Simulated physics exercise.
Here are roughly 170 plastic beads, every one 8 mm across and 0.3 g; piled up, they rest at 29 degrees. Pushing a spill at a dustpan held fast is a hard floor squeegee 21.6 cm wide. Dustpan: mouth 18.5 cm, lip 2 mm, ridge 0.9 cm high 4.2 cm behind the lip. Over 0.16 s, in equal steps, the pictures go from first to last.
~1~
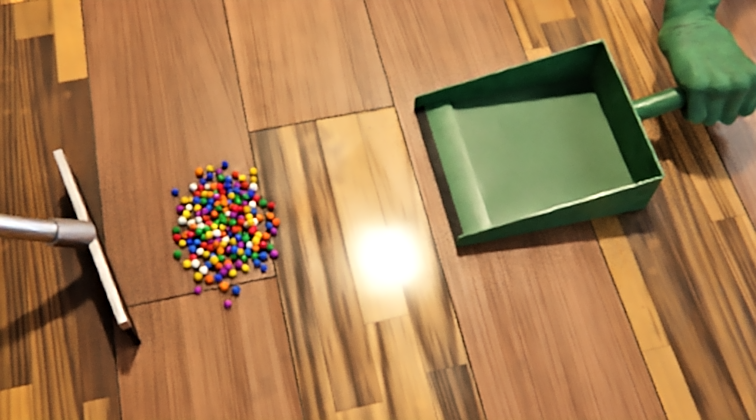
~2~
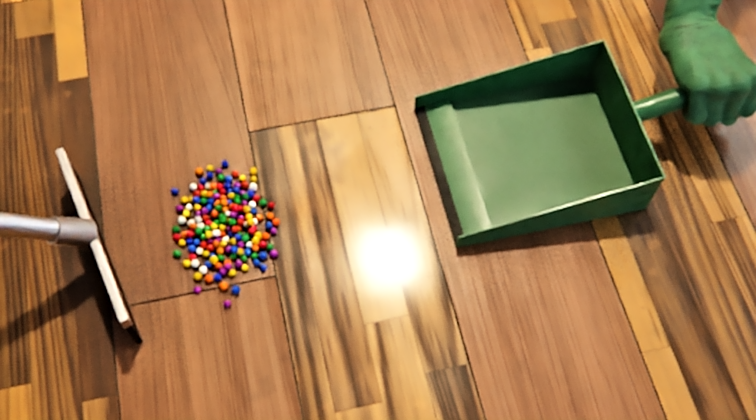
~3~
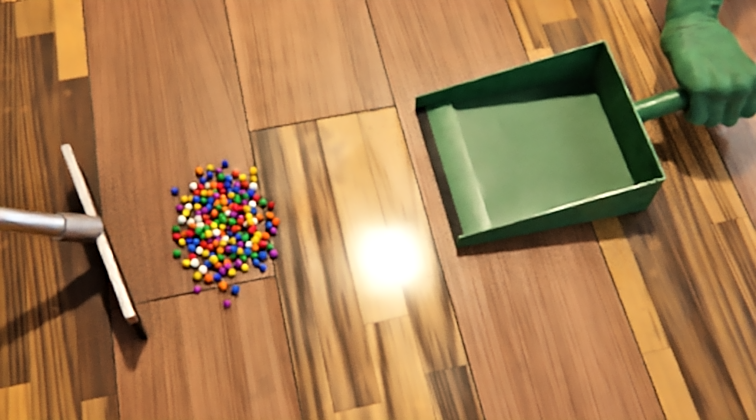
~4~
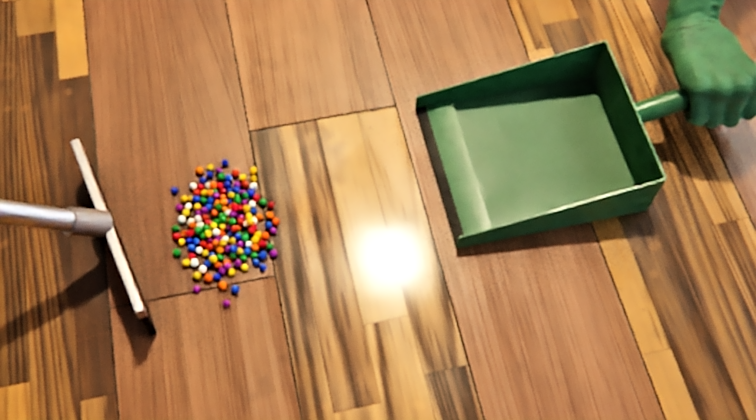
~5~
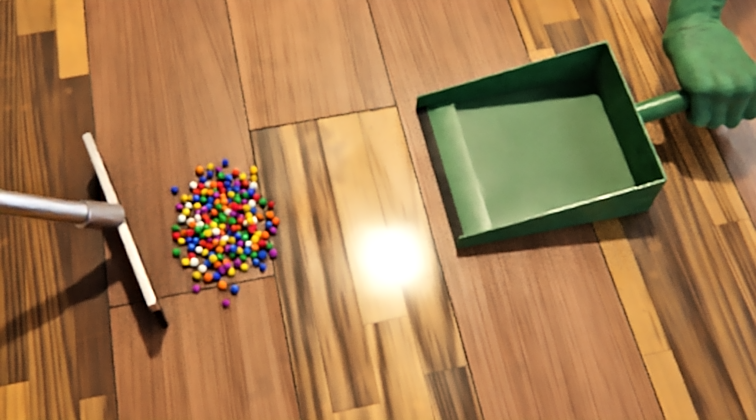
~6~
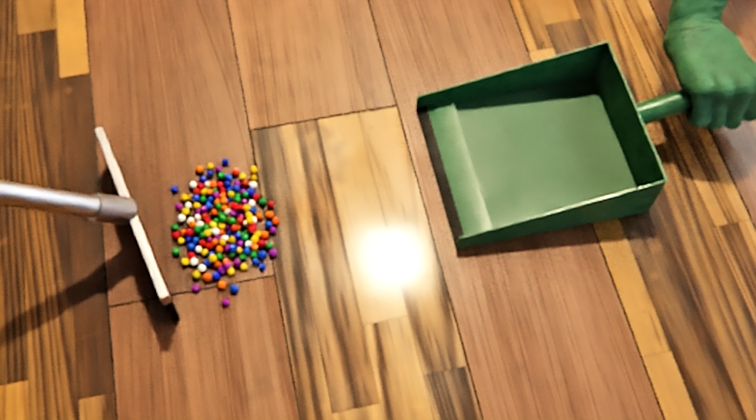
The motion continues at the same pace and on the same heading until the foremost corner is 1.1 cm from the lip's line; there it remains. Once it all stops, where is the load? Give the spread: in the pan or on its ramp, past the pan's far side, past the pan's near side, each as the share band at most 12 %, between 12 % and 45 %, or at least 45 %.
Spread: In the pan or on its ramp between 12 % and 45 %, past the pan's far side between 12 % and 45 %, past the pan's near side at most 12 %.
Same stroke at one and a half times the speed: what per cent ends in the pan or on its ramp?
It would come to roughly 20 percent.
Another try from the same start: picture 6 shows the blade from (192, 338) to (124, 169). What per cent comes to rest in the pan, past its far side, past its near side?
Per cent by place - pan 0, far side 0, near side 20.
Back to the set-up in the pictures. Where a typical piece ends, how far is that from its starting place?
26 cm or thereabouts.
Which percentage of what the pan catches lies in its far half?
I'd put it at around 90 per cent.
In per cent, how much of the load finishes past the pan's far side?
Roughly 30 %.
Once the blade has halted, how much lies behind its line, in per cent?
About 20 per cent.
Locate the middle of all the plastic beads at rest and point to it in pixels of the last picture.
Approximately (419, 131) in the last picture.
Then, 0.37 s after the last picture, middle of the blade 19 cm from the lip; 0 % over the lip, far side 5 %, near side 5 %.
Then, 0.61 s after the last picture, middle of the blade 9 cm from the lip; 0 % over the lip, far side 20 %, near side 5 %.
Then, 0.96 s after the last picture, middle of the blade 4 cm from the lip; 20 % over the lip, far side 30 %, near side 5 %.
In the end, pan 20 %, far side 30 %, near side 5 %, in front of the lip or behind the blade 45 %.
